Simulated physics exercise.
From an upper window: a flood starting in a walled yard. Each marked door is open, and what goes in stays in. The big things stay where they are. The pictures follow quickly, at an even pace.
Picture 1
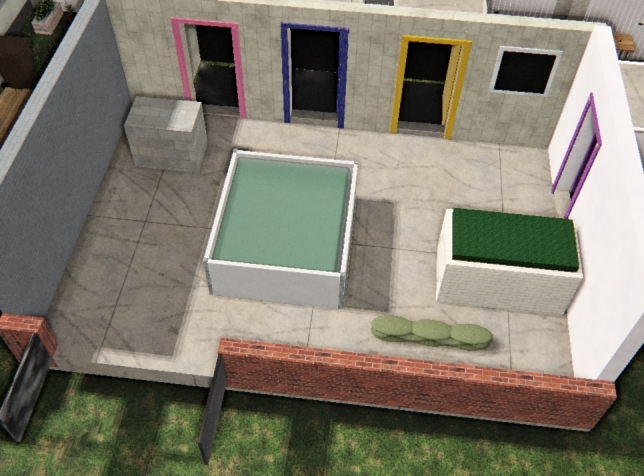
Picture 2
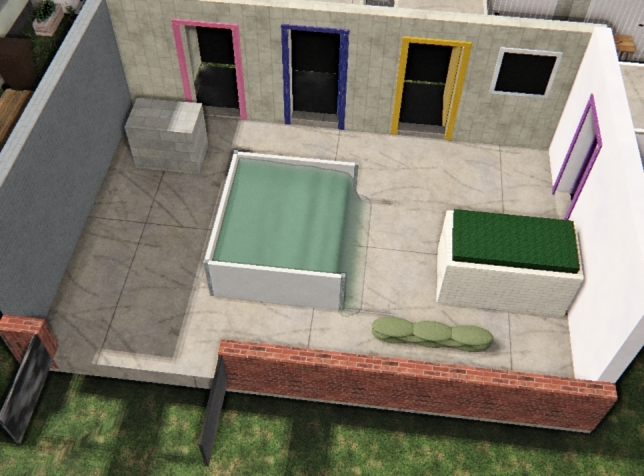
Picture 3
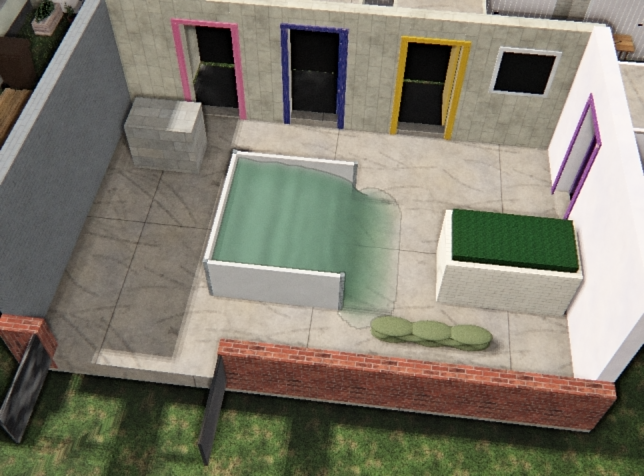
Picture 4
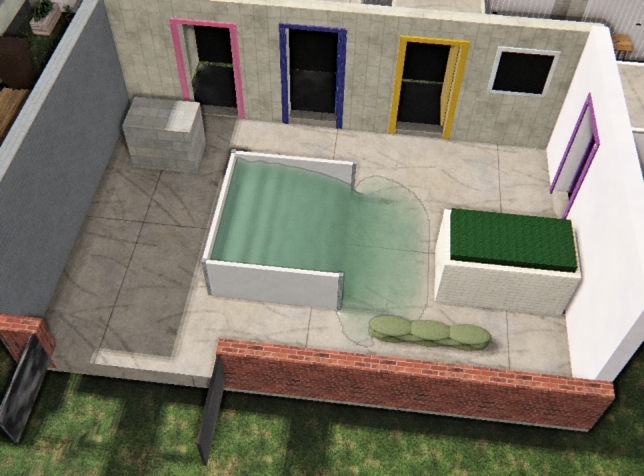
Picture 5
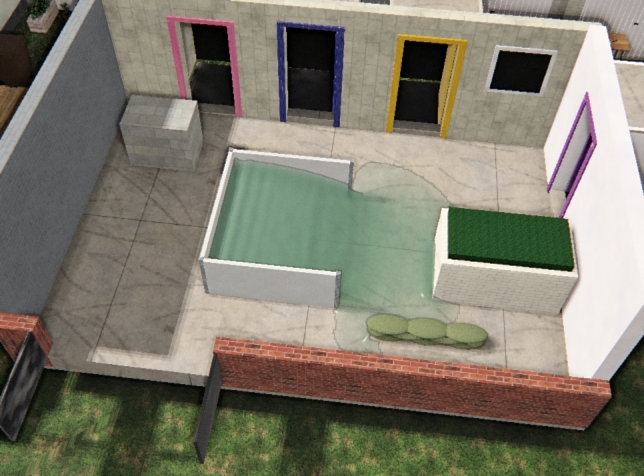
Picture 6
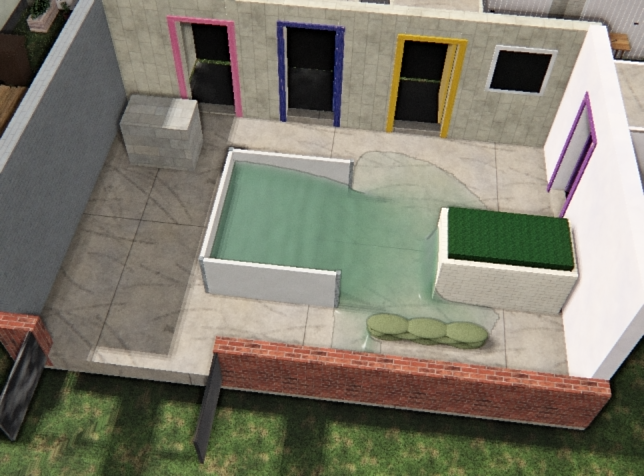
At the start, a white-walled tank of green water stands still in a walled yard. Its right side opens and water pours out across the paved floor, spreading rightward in a widening sheet that reaches the green-topped block and surrounds the rounded green bushes near the brick wall, then fans farther toward the back.
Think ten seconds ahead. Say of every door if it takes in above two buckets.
In the end: The pink door stays under that; the purple door takes more than that; the blue door stays under that; the yellow door takes more than that.
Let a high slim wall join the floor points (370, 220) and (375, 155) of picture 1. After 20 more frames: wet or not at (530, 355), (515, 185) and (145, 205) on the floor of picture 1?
As listed: Under water, wet, dry.
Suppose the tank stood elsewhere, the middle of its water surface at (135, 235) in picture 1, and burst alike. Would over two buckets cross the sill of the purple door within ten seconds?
My reading: Purple door is over.
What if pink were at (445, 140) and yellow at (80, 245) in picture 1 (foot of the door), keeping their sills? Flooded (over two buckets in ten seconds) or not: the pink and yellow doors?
One by one: The pink one takes more, the yellow one lets less in.
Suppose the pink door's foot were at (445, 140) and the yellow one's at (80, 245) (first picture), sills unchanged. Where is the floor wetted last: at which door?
It is the yellow door.
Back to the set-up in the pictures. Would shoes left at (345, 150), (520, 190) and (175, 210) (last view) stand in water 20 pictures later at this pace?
In that order: Free of water, under water, no water.
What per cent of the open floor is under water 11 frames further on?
About 45 per cent.
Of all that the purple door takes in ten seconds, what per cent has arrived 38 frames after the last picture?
Roughly 100 per cent.
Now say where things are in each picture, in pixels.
In the first picture, the open tank at (285, 212) is whole and still.
In the second picture, water pours out at (347, 241) and has run to (352, 311).
In the third picture, water pours out at (346, 241) and has run to (366, 322).
In the fourth picture, water pours out at (344, 242) and has run to (394, 184).
In the fifth picture, water pours out at (342, 241) and has run to (440, 329).
In the sixth picture, the front is at a hidden place, out from the gap at (342, 241).
A moment on, water covers 40 % of the floor; the pink door not reached, the purple door over two buckets in, the blue door not reached, the yellow door wet at the sill, nothing in.
Next, water covers 45 % of the floor; the pink door not reached, the purple door far over two buckets in, the blue door not reached, the yellow door wet at the sill, nothing in.
Then, water covers 50 % of the floor; the pink door not reached, the purple door far over two buckets in, the blue door not reached, the yellow door under two buckets in.
Later, water covers 80 % of the floor; the pink door wet at the sill, nothing in, the purple door far over two buckets in, the blue door wet at the sill, nothing in, the yellow door over two buckets in.
In the end, water covers 95 % of the floor; the pink door under two buckets in, the purple door far over two buckets in, the blue door wet at the sill, nothing in, the yellow door over two buckets in.
